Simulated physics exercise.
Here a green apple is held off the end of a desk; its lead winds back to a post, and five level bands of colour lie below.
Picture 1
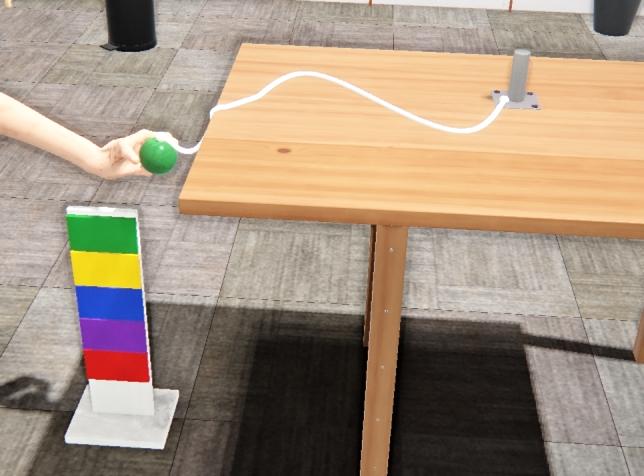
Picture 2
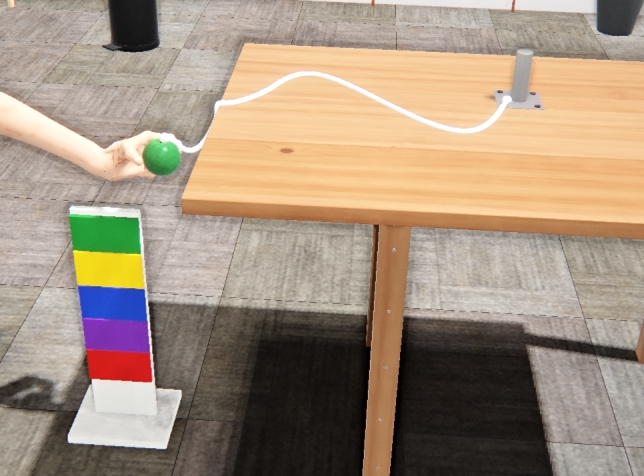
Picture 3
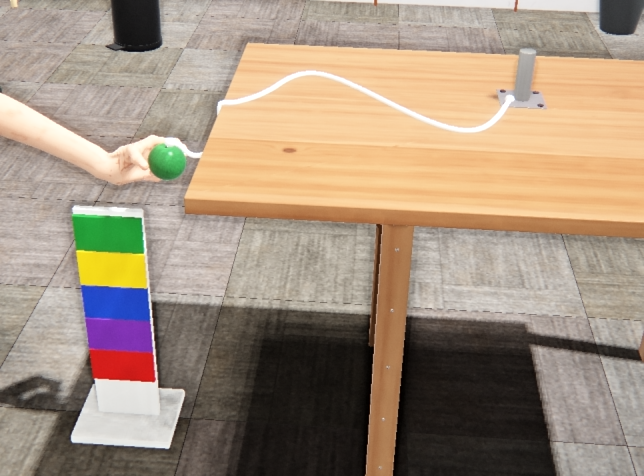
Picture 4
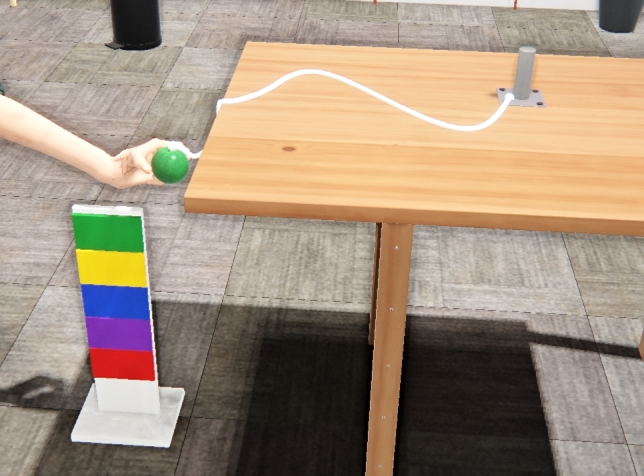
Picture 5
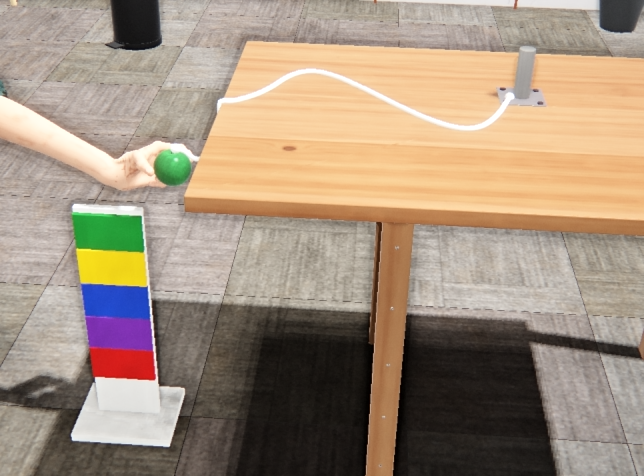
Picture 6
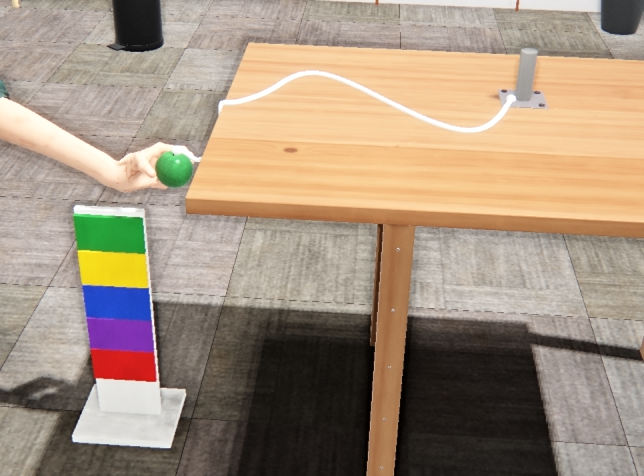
At a wooden desk's edge, a hand holding a small green ball on a white cord shifts slightly right above coloured bands.
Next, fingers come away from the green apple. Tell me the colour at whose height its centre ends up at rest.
It ends up level with purple.
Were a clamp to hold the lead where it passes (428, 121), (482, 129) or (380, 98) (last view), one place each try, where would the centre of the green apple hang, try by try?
First try near (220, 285), second near (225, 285), third near (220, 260).
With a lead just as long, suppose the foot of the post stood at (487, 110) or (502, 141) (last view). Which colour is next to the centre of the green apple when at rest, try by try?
Answer, in order: Red, red.
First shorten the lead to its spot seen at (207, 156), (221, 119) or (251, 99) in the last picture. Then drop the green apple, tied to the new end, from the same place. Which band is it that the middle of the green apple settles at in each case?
In the order given, it comes out as blue; yellow; green.
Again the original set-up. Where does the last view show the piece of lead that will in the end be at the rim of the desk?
The point at (329, 76).
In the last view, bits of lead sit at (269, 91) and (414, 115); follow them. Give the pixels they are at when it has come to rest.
They go to (224, 193) and to (350, 103).
Soon after, apple near (196, 333); level with purple.
Then, apple near (259, 315); level with purple.
Further on, apple near (210, 334); level with purple.
At rest, apple near (236, 329); level with purple. At purple.
